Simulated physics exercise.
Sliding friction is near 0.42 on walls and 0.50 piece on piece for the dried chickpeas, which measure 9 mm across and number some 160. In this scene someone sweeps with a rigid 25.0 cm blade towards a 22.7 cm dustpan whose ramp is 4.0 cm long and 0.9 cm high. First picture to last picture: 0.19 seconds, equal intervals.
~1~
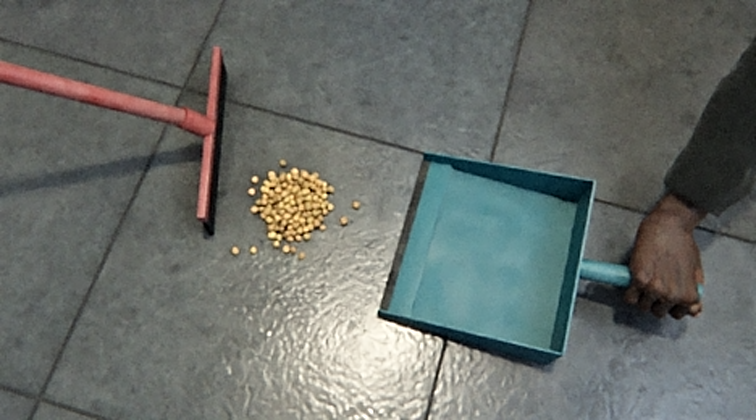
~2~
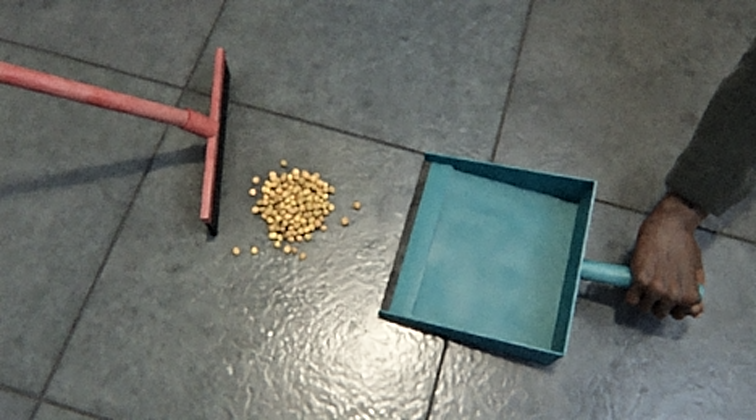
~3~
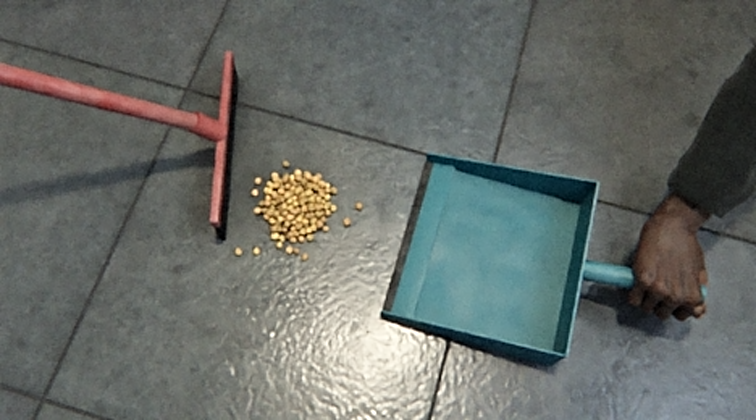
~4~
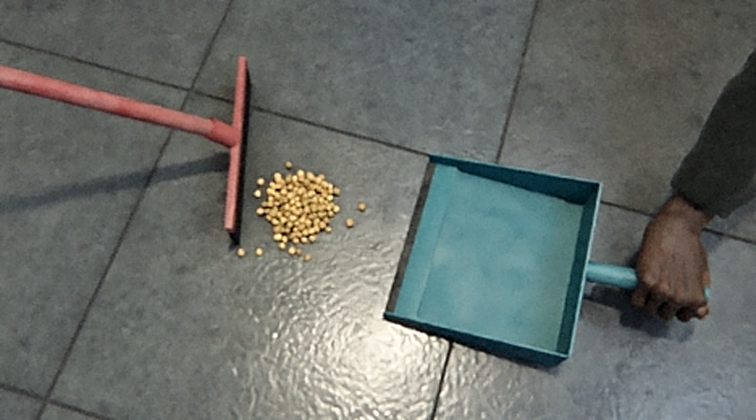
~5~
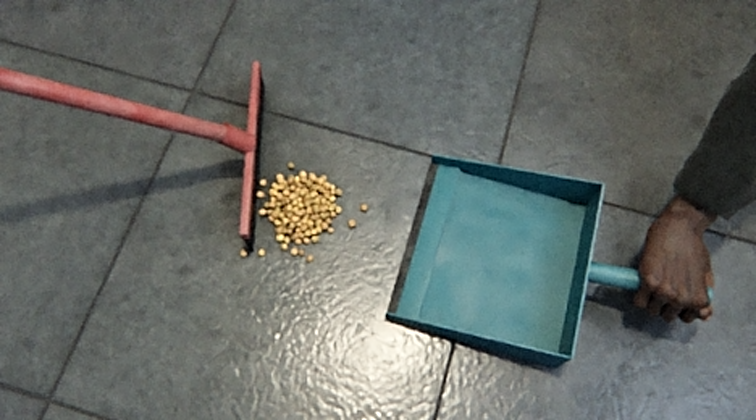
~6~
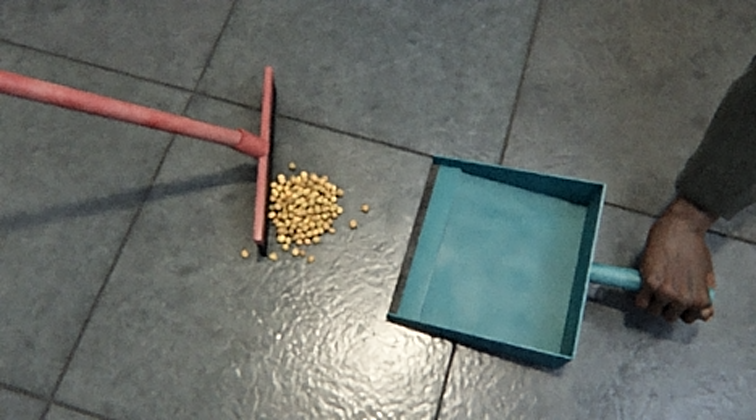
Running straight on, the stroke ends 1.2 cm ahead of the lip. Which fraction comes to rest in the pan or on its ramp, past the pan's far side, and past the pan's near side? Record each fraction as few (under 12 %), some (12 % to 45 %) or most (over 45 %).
Recorded: Pan some; far side few; near side few.
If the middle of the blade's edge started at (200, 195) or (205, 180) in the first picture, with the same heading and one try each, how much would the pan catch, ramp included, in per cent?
Close to 0 in a hundred, then close to 5 in a hundred.
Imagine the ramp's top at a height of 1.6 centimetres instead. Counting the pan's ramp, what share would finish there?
It would be roughly 15 percent.
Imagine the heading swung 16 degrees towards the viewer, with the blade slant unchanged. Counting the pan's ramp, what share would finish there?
Pan plus ramp: Some 0 %.
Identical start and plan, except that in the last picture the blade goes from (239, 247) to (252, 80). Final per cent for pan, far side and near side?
That ends as pan 0, far 0, and near 0.
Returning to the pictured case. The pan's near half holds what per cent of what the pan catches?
Roughly 80 percent.
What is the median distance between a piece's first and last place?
Median: Approx. 14 cm.
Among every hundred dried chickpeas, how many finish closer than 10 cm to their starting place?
Roughly 0 in a hundred.
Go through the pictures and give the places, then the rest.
The first frame shows blade from (203, 218) to (218, 54), moved 0.0 cm, 0 of the pieces shifted so far; middle of the pieces at (290, 206); pan at (496, 260).
The second frame shows blade from (206, 219) to (221, 55), moved 0.3 cm, 0 of the pieces shifted so far; middle of the pieces at (291, 206).
The third frame shows blade from (216, 223) to (230, 59), moved 1.3 cm, 0 of the pieces shifted so far; middle of the pieces at (293, 207).
The fourth frame shows blade from (230, 228) to (243, 64), moved 3.0 cm, 0 of the pieces shifted so far; middle of the pieces at (296, 208).
The fifth frame shows blade from (245, 234) to (257, 69), moved 4.7 cm, 0 of the pieces shifted so far; middle of the pieces at (298, 208).
The sixth frame shows blade from (259, 240) to (270, 74), moved 6.5 cm, 30 of the pieces shifted so far; middle of the pieces at (303, 208); pan at (506, 264).
Then, 0.18 s after the last picture, middle of the blade 13 cm from the lip; 0 % over the lip, far side 0 %, near side 0 %.
Then, 0.31 s after the last picture, middle of the blade 7 cm from the lip; 0 % over the lip, far side 0 %, near side 0 %.
Then, 0.56 s after the last picture, middle of the blade 5 cm from the lip; 20 % over the lip, far side 0 %, near side 0 %.
In the end, pan 15 %, far side 0 %, near side 0 %, in front of the lip or behind the blade 80 %.
